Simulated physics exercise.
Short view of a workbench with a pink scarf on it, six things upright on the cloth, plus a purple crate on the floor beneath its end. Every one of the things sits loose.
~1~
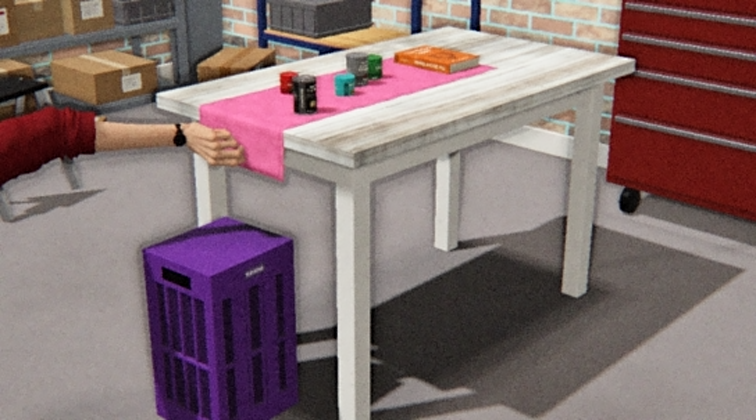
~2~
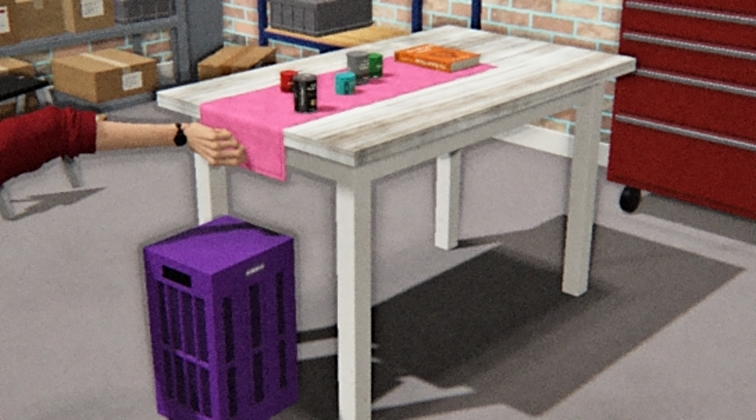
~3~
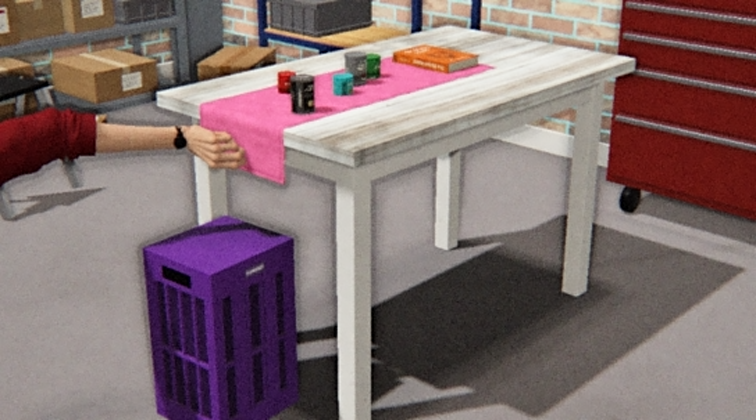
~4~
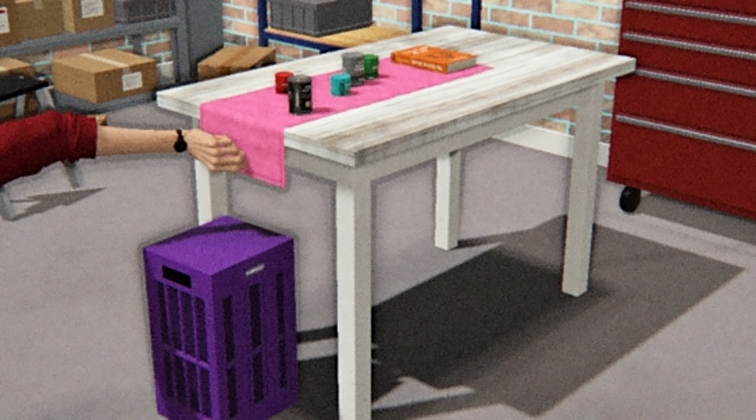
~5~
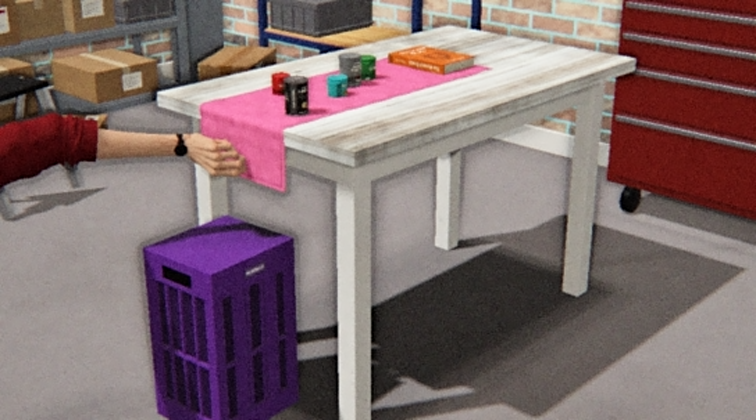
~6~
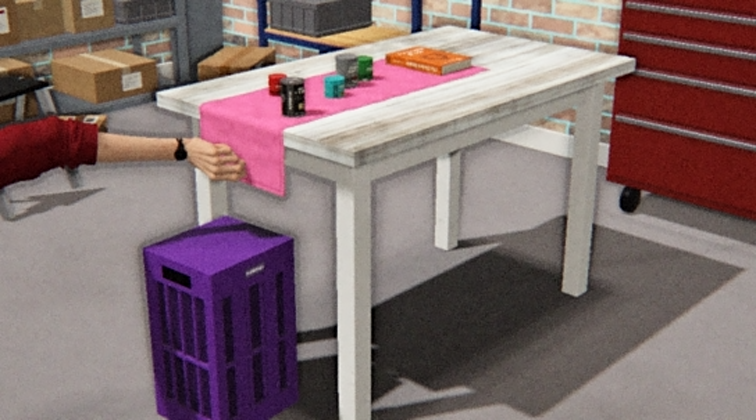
Pink cloth on a whitewashed table being drawn slowly left by a red-sleeved arm, small cans and an orange book shifting slightly with it.
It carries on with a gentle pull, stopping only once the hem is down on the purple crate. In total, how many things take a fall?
One in total.
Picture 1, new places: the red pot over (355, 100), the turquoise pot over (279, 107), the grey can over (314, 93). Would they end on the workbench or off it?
The red pot remains up, the turquoise pot falls, the grey can does not fall.
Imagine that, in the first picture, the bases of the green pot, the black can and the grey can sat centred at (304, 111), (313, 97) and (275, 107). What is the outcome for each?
Result - green pot lost; black can retained; grey can lost.
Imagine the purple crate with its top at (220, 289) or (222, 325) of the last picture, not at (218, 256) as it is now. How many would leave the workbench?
Then 2, then 4.
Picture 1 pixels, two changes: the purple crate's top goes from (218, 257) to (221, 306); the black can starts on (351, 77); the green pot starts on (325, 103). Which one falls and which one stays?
So the black can stays there, and the green pot leaves.
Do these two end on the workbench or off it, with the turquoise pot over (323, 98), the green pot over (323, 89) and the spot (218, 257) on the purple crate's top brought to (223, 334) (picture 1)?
First the turquoise pot: It ends off the top. Then the green pot: It ends off the top.
Soon after, hem near (243, 194); all still up.
After that, hem near (243, 216); all still up.
And then, hem on the crate; black can gone.
In the end, hem on the crate; black can gone. It carries off one.
